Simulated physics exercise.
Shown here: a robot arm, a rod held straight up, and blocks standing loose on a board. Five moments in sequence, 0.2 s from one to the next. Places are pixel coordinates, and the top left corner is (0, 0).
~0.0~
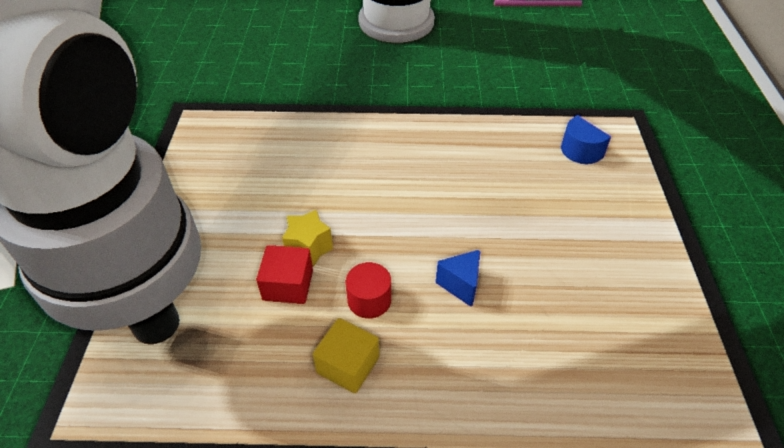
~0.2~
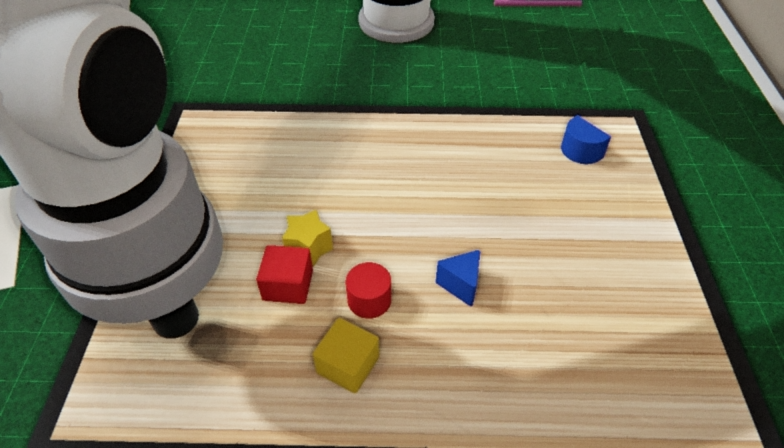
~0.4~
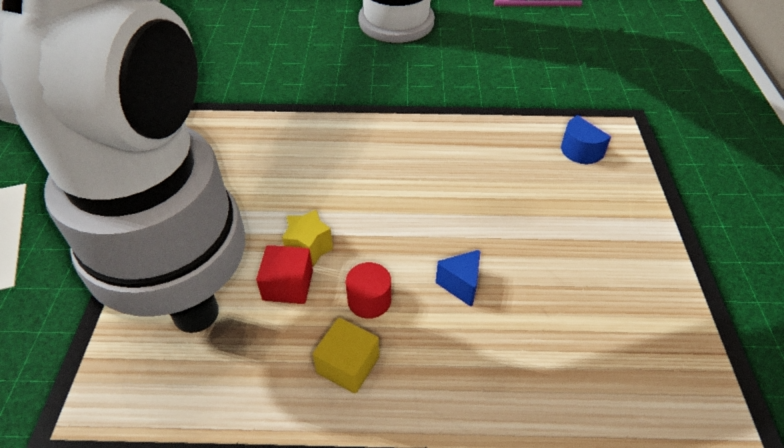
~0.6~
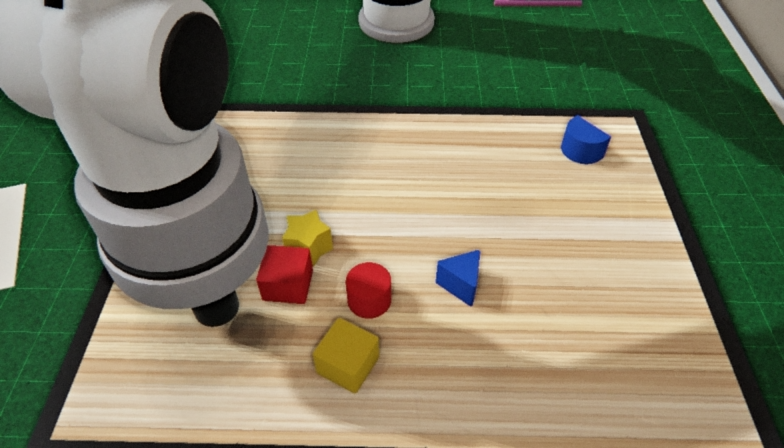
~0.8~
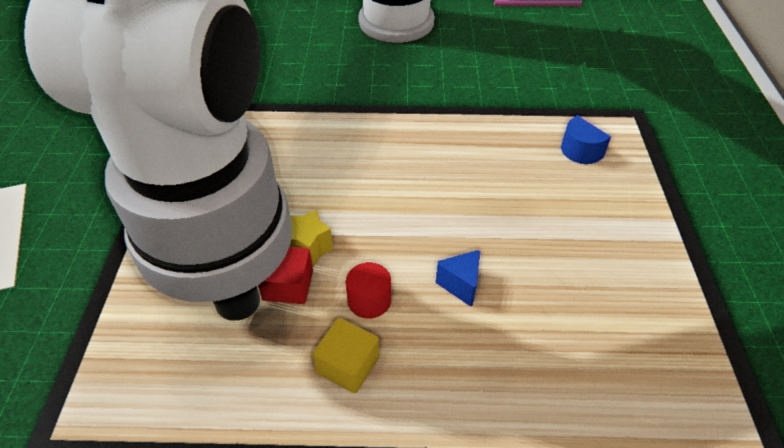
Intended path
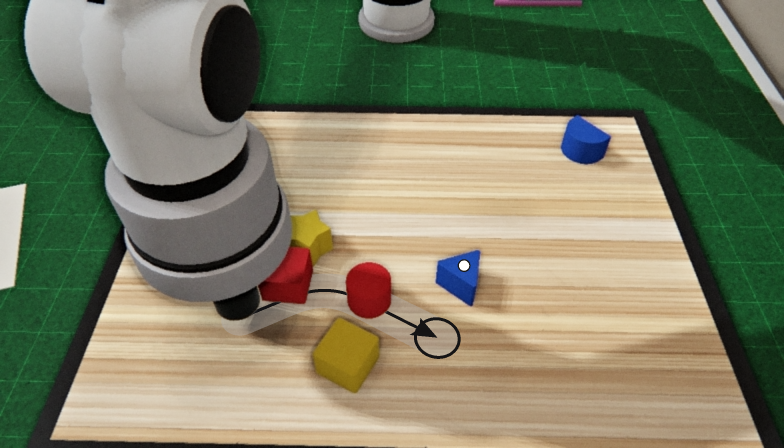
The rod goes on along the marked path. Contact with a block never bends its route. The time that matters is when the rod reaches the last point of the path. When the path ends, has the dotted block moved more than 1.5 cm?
Going by the path, no.
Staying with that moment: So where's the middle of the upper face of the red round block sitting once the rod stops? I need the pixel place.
Final place: (483, 306).
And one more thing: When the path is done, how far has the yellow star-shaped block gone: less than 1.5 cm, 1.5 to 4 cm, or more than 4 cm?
It gets moved 1.5 to 4 cm.
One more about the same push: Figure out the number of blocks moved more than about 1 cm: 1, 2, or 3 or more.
Three or more.
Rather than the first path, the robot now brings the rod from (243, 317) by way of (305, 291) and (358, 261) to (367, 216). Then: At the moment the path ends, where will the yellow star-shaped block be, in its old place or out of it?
It is carried off its spot.
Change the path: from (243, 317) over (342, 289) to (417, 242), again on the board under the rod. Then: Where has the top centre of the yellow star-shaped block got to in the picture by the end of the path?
So, by the moment the path ends, you'll find the top centre of the yellow star-shaped block at (312, 206).
The line goes from (243, 317) by way of (310, 292) and (375, 306) to (437, 338); the dot is on the blue three-sided block.
The first path, step by step. One third of the way, rod (308, 277); red square (316, 237); yellow star-shaped block (322, 205), turned 15° anticlockwise.
Two thirds of the way, rod (376, 293); red square (319, 236); yellow star-shaped block (322, 204), turned 20° anticlockwise; red round block (420, 293).
At the end, rod (439, 324); red square (319, 236); yellow star-shaped block (322, 204), turned 20° anticlockwise; red round block (483, 306); blue three-sided block unmoved.
